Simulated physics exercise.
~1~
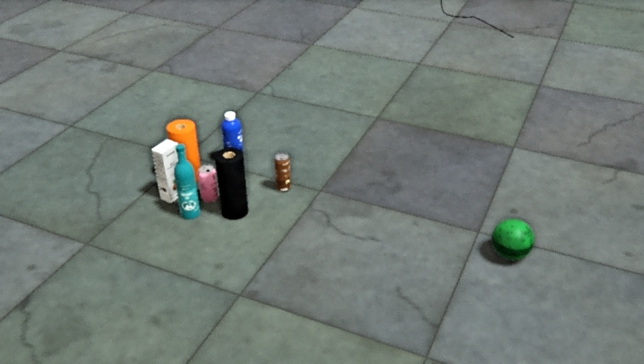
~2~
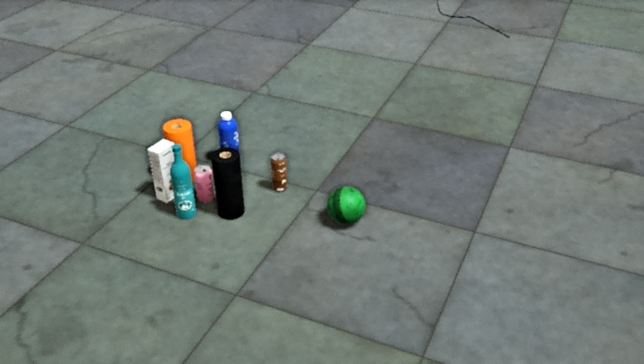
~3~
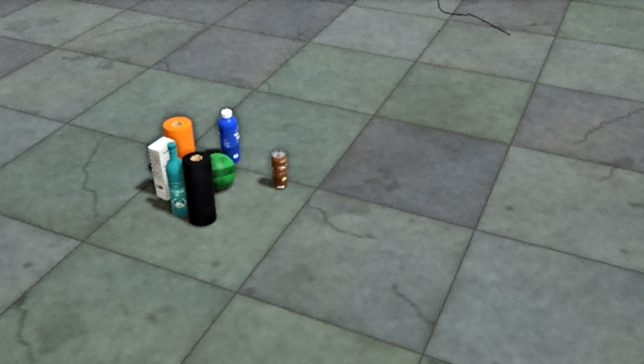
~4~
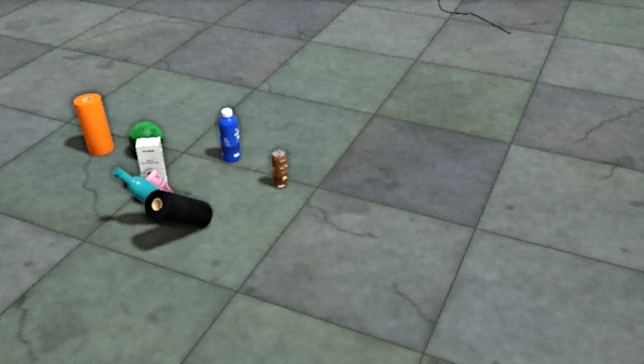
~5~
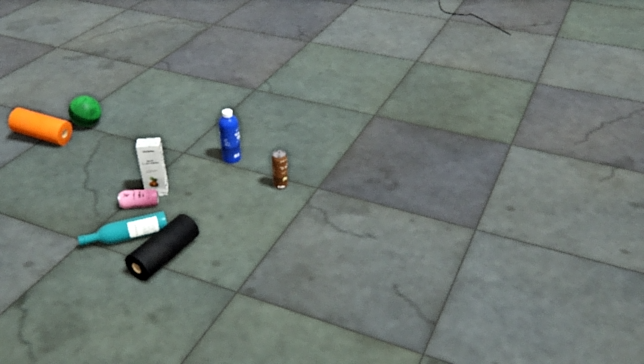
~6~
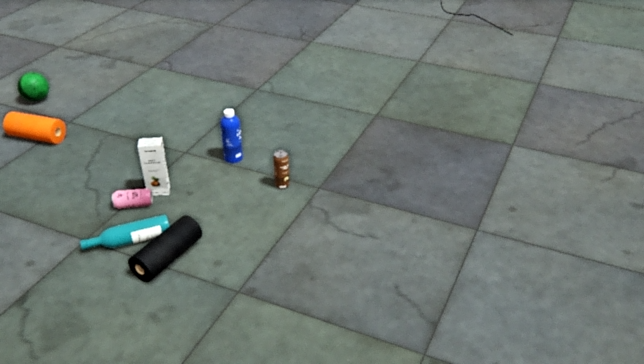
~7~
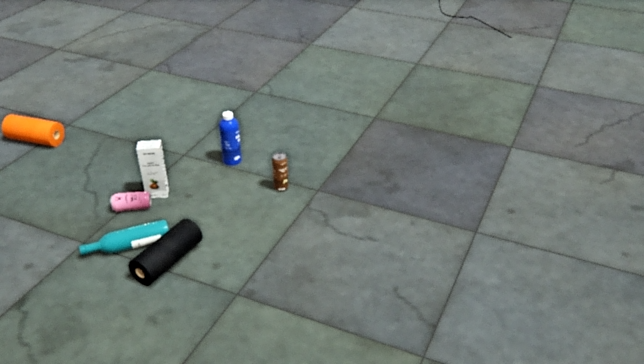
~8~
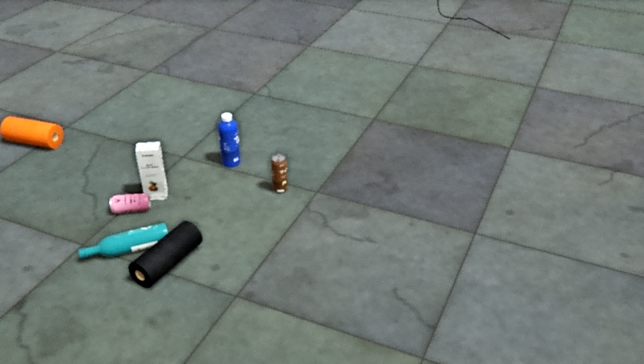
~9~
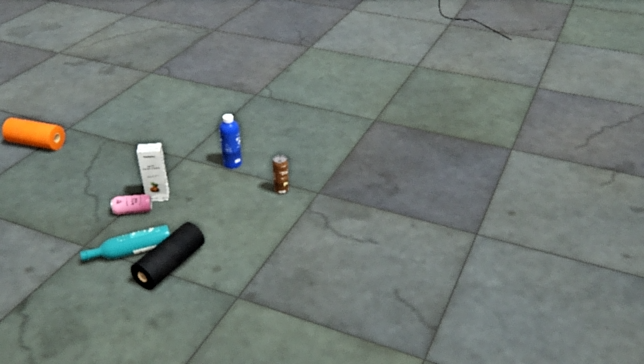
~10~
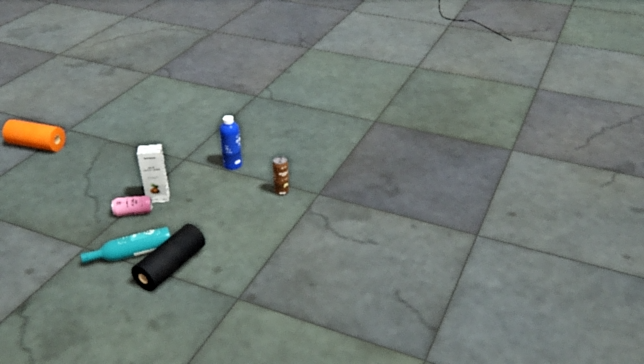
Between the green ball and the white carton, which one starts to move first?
The green ball moves first, rolling left across the tiles while the white carton is still standing in its place. The carton only shifts later, once the ball has run in among the group.
